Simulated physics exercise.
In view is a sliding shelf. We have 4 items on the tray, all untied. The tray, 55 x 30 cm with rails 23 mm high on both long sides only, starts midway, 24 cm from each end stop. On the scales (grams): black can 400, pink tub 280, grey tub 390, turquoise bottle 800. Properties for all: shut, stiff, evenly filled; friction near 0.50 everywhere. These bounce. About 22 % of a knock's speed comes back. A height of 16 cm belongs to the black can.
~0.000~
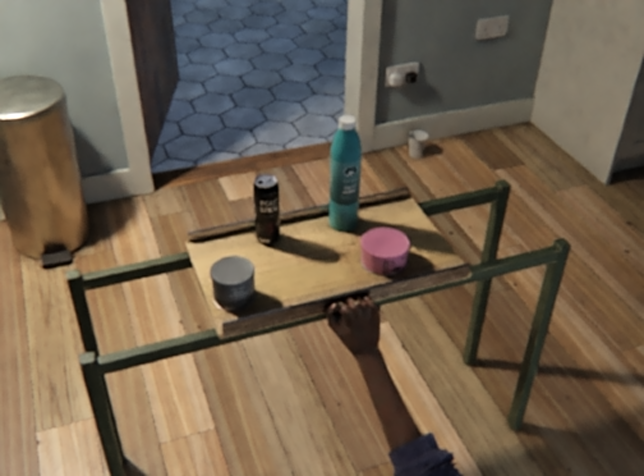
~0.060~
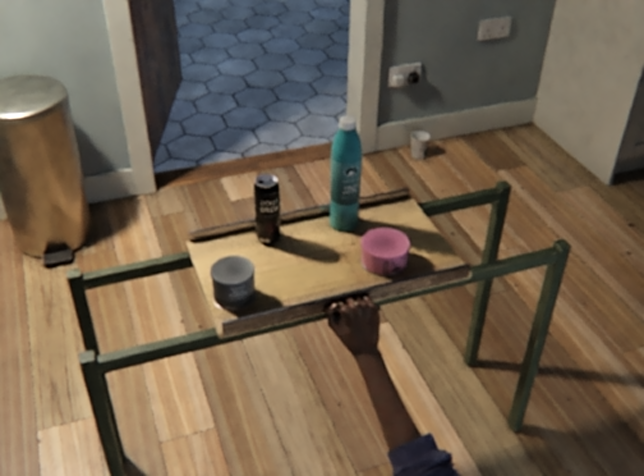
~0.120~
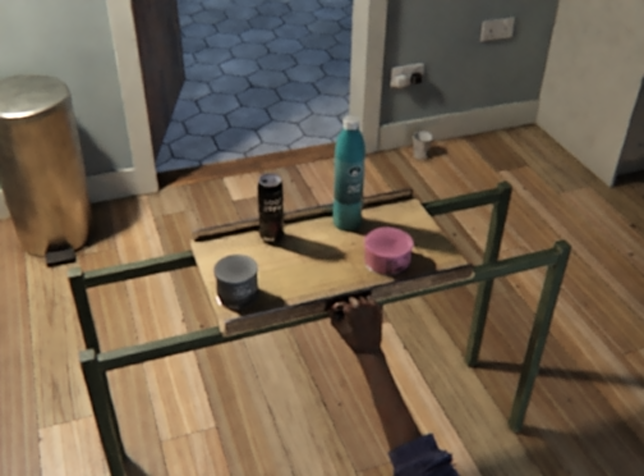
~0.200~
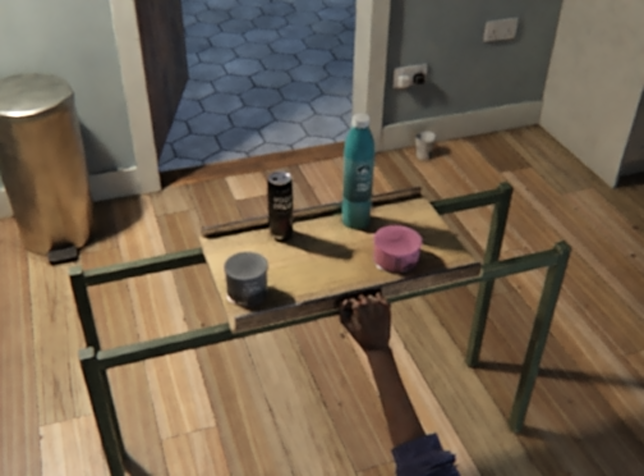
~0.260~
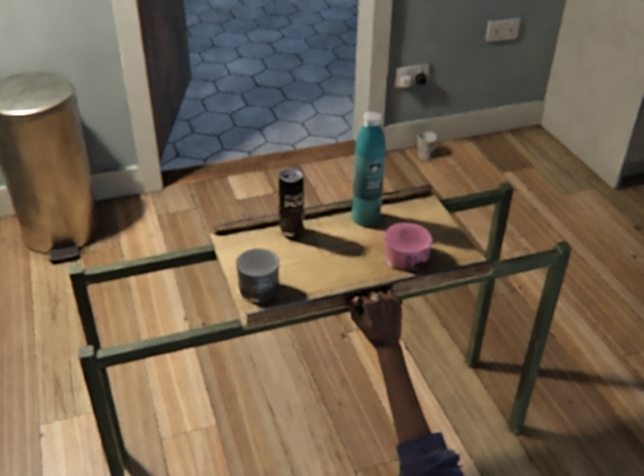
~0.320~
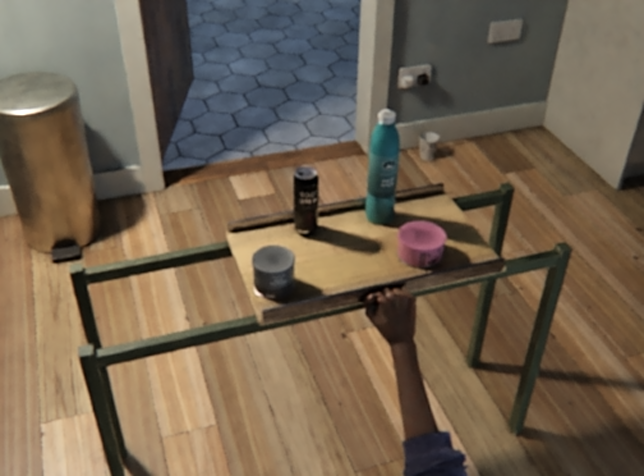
A wooden tray holding two tubs, a can and a bottle slides right, a hand gripping its edge.
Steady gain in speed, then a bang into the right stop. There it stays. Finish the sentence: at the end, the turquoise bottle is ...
... off the tray.
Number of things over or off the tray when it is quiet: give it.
I get 2.
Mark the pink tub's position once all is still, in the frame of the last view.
It comes to rest somewhere around (517, 225).
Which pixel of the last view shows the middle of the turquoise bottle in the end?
Around (528, 372).
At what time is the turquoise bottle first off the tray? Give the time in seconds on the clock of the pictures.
0.8 s or so.
Around 0.62 s, tray has slid 24 cm right; turquoise bottle at 26° to upright near (478, 151); black can at 32° to upright; grey tub shifted 8 cm.
Around 0.82 s, tray has slid 24 cm right; turquoise bottle now off the tray; black can at 74° to upright; grey tub shifted 9 cm.
Around 1.12 s, tray has slid 24 cm right; black can on its side; pink tub shifted 9 cm; grey tub shifted 9 cm.
Finally (2.0 s), off the tray, turquoise bottle; on their side or leaning hard on the tray, black can; not toppled but over 5 cm from the start, pink tub and grey tub. In the last view, turquoise bottle near (528, 372).
